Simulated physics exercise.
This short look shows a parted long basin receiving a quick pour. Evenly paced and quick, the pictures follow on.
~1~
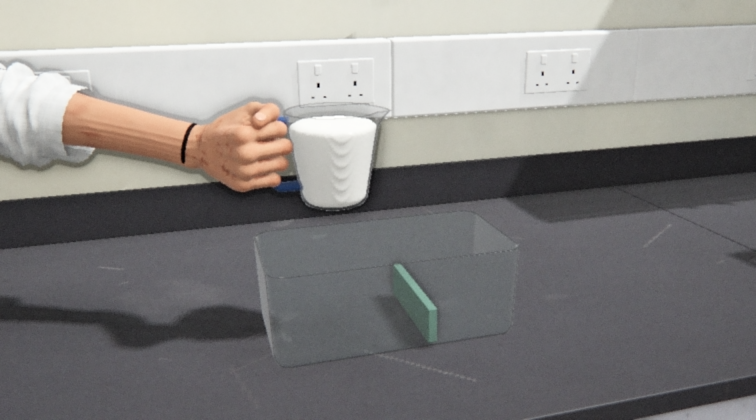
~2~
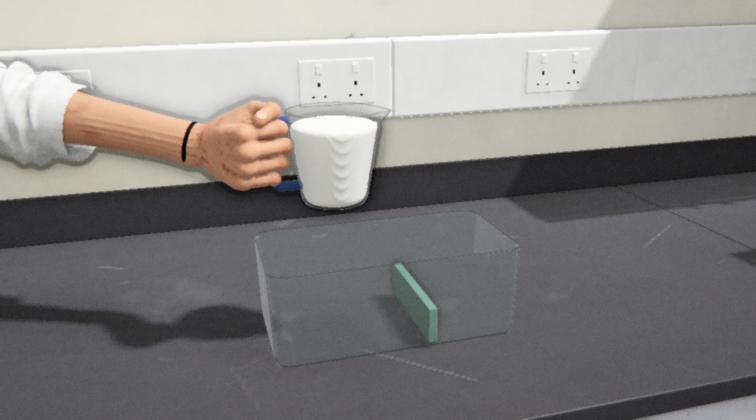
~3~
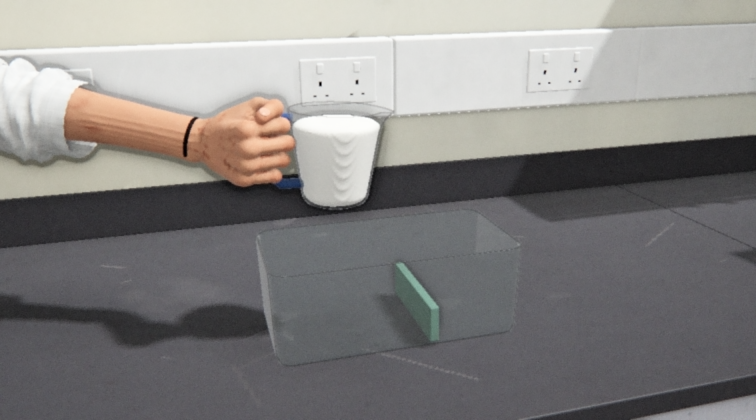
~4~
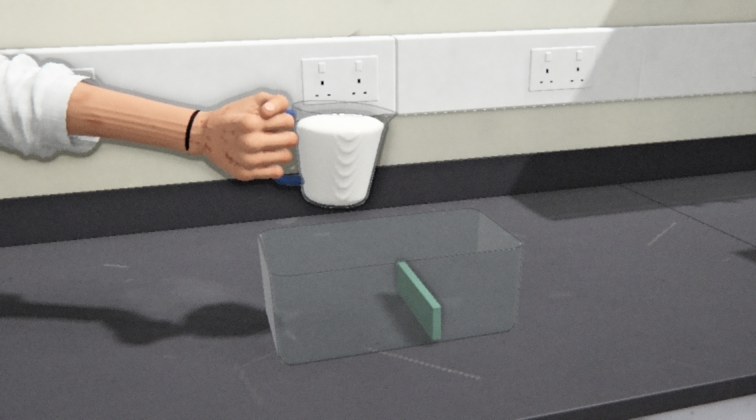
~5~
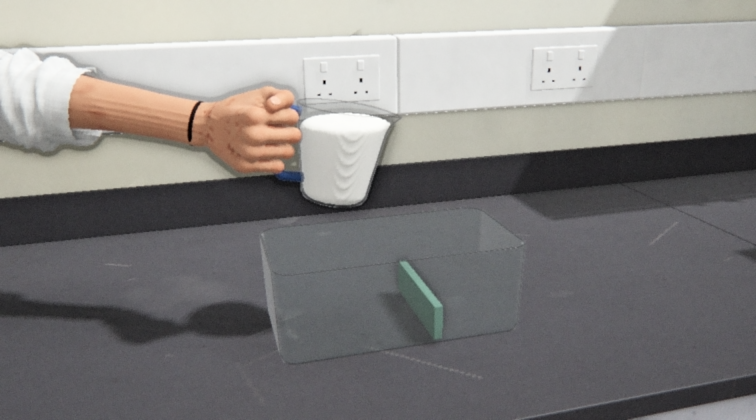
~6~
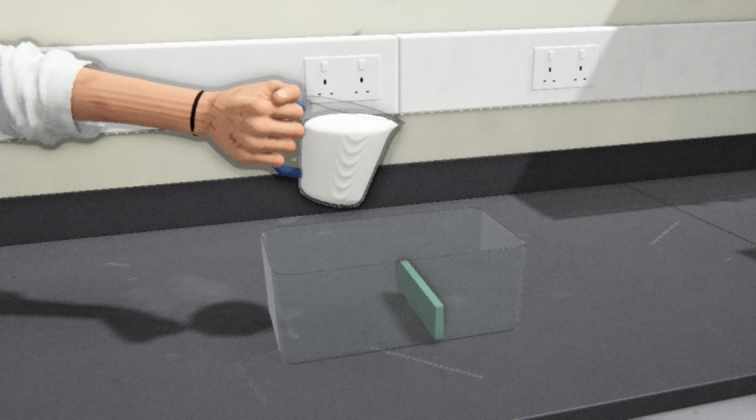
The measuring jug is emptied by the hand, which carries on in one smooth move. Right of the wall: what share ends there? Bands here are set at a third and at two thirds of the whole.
The amount on the right comes to more than two thirds of the whole.
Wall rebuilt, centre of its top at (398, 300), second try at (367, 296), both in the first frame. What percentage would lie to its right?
85 % then 95 %.
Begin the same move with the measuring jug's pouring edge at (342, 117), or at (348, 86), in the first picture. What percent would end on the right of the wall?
10 % and 30 %.
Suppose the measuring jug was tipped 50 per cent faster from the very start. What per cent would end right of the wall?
Near 75 %.
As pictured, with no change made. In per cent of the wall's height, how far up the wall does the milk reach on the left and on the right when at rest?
It settles around 10 on the left side and around 60 on the right side.
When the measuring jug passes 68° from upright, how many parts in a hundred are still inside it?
Roughly 65 percent remains at that point.
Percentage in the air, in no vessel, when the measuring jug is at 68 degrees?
20 per cent.
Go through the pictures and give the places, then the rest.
In the first picture, it leans 0°; its right rim is at (390, 108); the milk meets the walls at (289, 127) and (375, 121); the long basin's rim runs from (260, 256) to (496, 229); the wall's top is at (413, 286).
In the second picture, it leans 1°; its right rim is at (391, 109); the milk meets the walls at (290, 127) and (375, 121).
In the third picture, it leans 2°; its right rim is at (394, 110); the milk meets the walls at (293, 125) and (377, 121).
In the fourth picture, it leans 6°; its right rim is at (398, 112); the milk meets the walls at (296, 124) and (382, 120).
In the fifth picture, it leans 10°; its right rim is at (402, 115); the milk meets the walls at (300, 124) and (387, 120).
In the sixth picture, it leans 15°; its right rim is at (406, 121); the milk meets the walls at (304, 125) and (394, 120).
A moment on, the measuring jug is tipped part way and 67 per cent is still to pour, 0 is left of the wall and 15 right of it.
Next, the measuring jug is tipped right over and 12 per cent is still to pour, 6 is left of the wall and 73 right of it.
Then the measuring jug is tipped right over and 0 per cent is still to pour, 19 is left of the wall and 81 right of it.
Later the measuring jug is tipped right over and 0 per cent is still to pour, 19 is left of the wall and 81 right of it.
At rest 19 per cent lies left of the wall, 81 right of it and 1 outside.
